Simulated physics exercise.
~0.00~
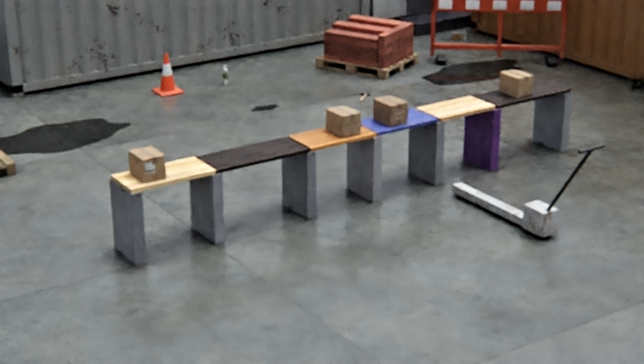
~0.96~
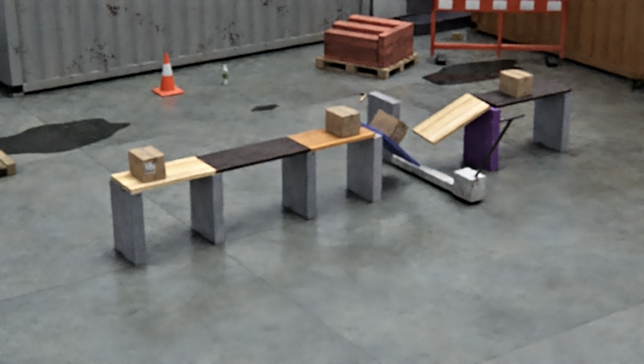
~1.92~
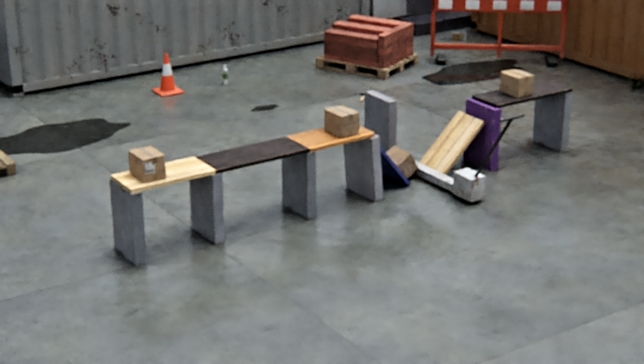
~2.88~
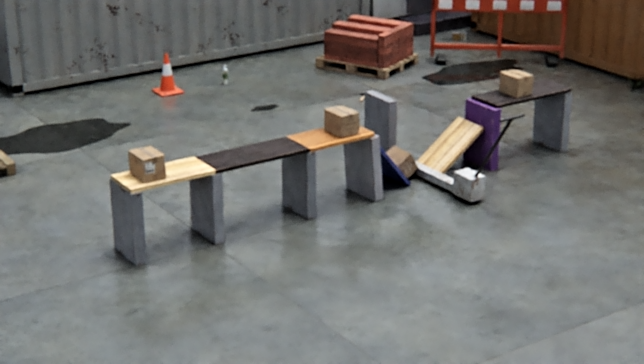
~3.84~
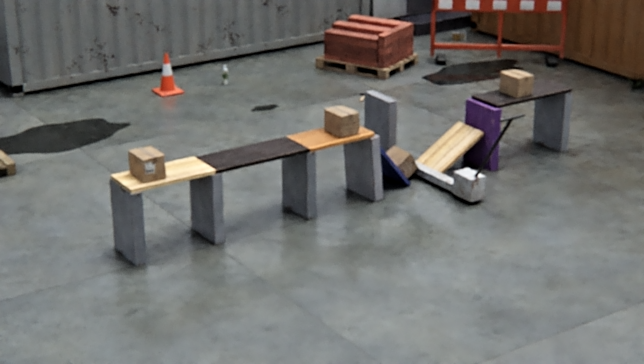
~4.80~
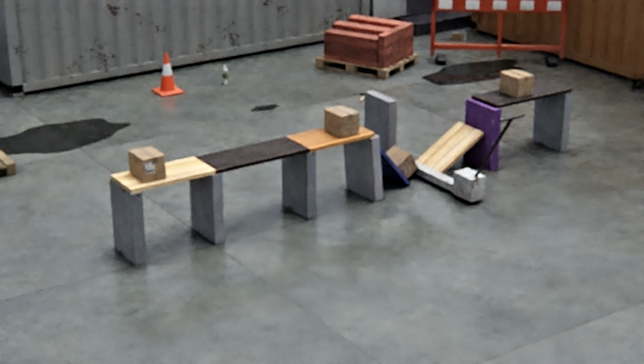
A long row of boards on uprights loses its blue and neighbouring pale boards as a jack slides in.
